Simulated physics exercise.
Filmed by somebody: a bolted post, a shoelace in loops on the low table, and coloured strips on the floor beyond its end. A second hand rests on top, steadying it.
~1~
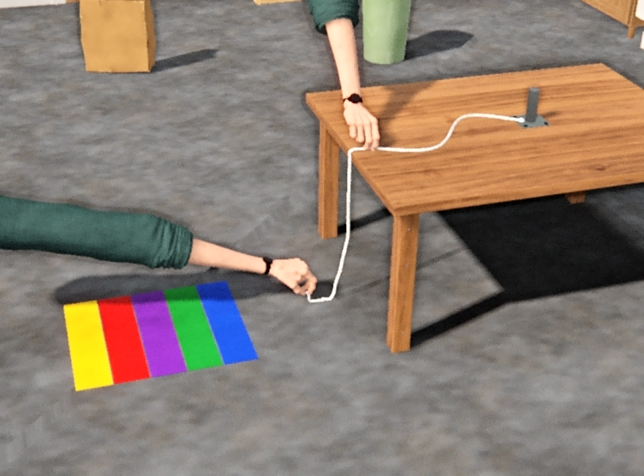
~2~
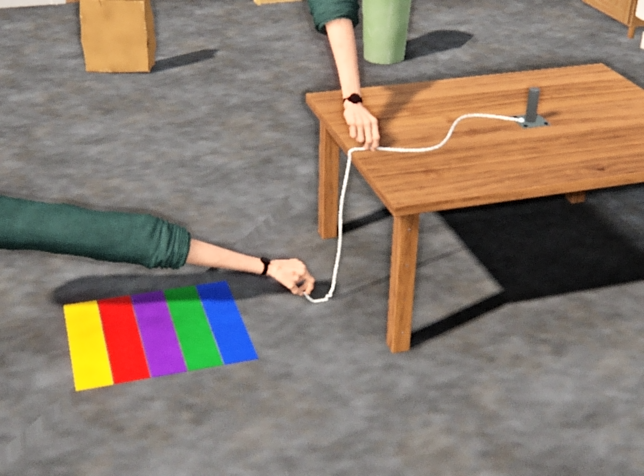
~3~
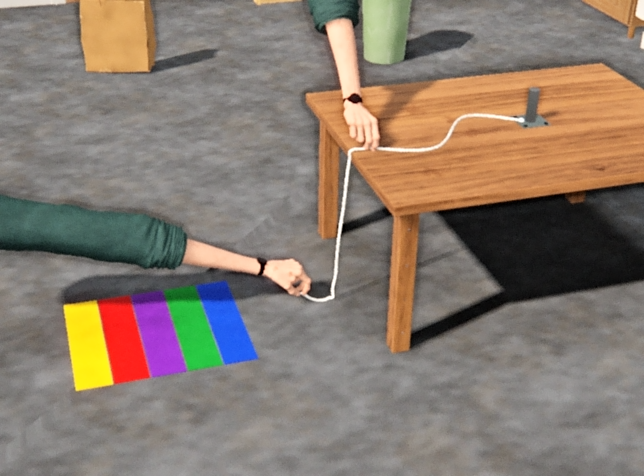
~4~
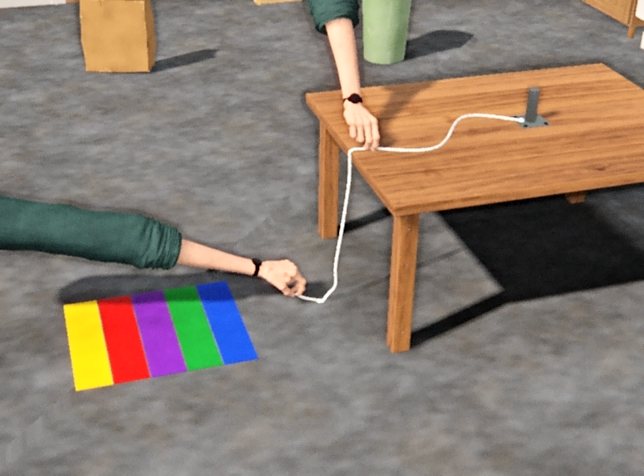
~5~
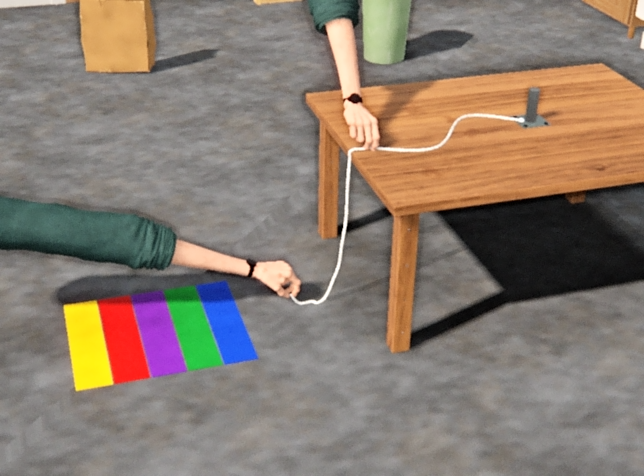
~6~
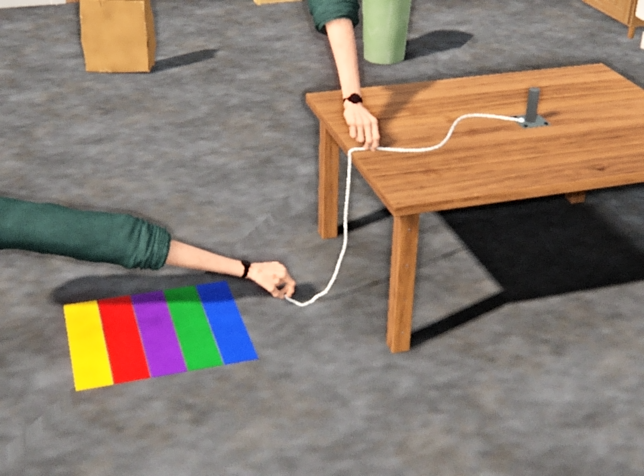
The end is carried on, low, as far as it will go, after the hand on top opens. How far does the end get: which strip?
As far as the purple strip.
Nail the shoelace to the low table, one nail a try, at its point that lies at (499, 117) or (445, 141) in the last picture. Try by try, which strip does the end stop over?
First try purple, second try green.
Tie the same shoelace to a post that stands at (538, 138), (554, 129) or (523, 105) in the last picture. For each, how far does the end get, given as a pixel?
Try by try, about (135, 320), (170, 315) and (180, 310).
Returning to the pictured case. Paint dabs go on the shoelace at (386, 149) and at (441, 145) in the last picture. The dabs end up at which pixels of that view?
Near (347, 155) and (400, 141).
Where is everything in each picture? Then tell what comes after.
The first picture shows end (307, 292); blue (235, 346); green (201, 352); purple (165, 358); red (129, 364); yellow (92, 371).
The second picture shows end (304, 292); shoelace through (490, 116) (452, 130) (414, 151) (349, 161) (340, 222) (334, 282).
The third picture shows end (301, 293).
The fourth picture shows end (296, 294); shoelace through (490, 116) (452, 130) (414, 151) (350, 161) (343, 222) (336, 282).
The fifth picture shows end (291, 295).
The sixth picture shows end (286, 295); shoelace through (490, 116) (452, 130) (414, 151) (350, 161) (345, 222) (332, 281).
Soon after, end near (208, 308); over blue.
Then, end near (174, 313); over green.
At full stretch, end near (153, 316); over purple. It halts on the purple strip.
